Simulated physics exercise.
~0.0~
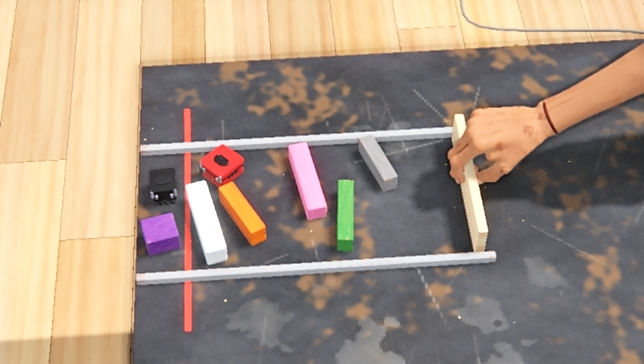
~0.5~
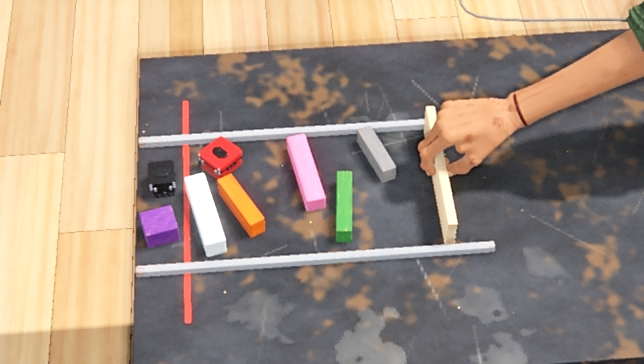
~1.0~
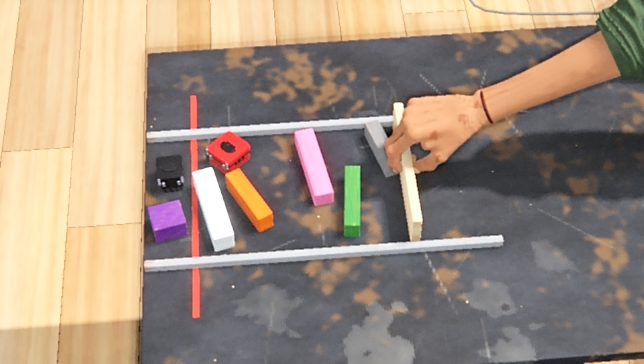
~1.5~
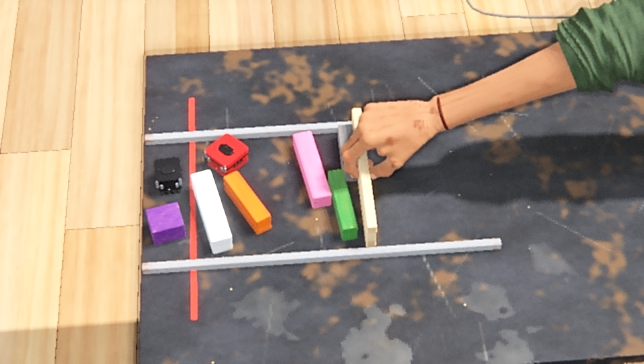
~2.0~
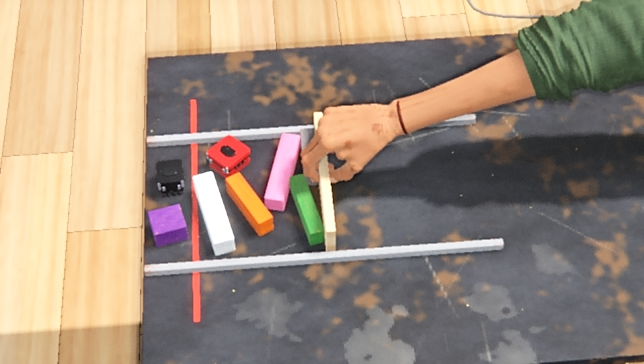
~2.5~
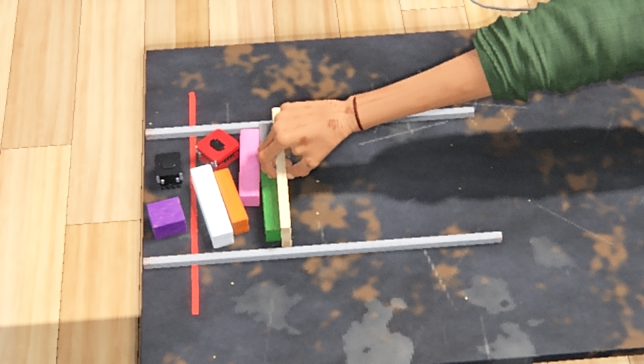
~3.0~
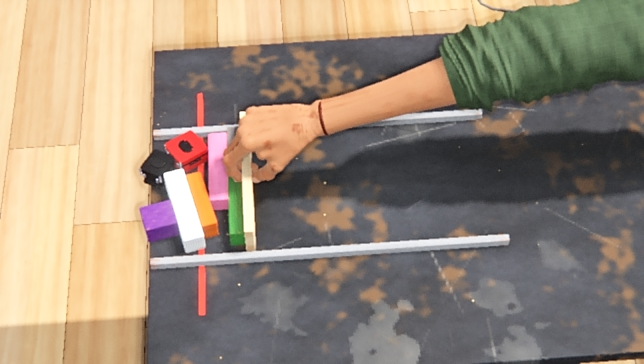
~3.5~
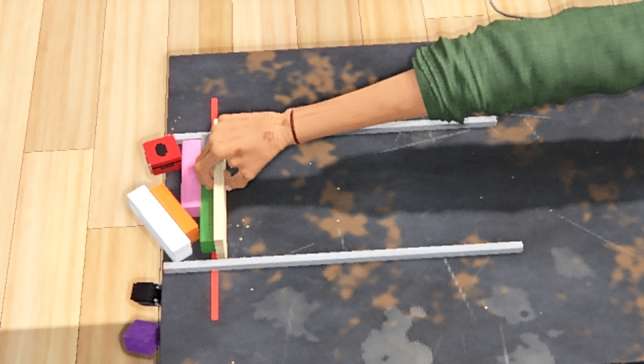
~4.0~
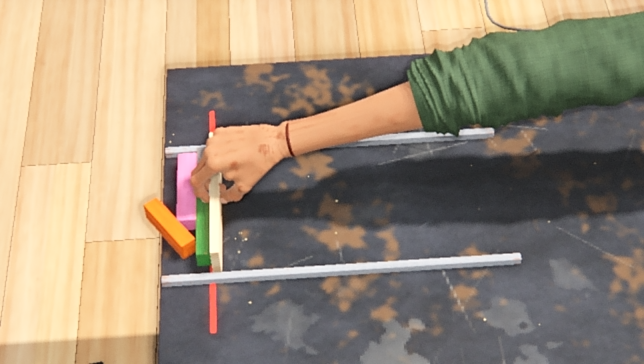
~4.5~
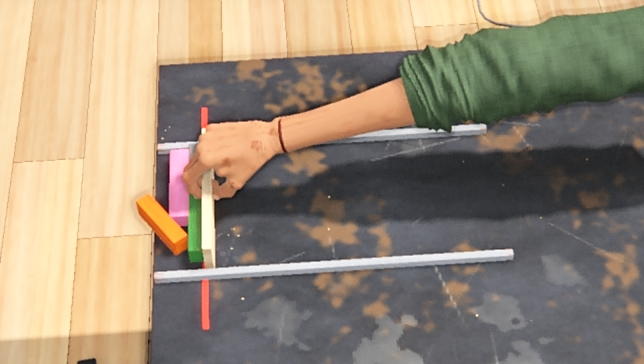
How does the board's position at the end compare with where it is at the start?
At the start the board stands near the right end of the rails, well away from the red tape. By the end it is far to the left, standing by the tape line near the left edge of the dark surface.
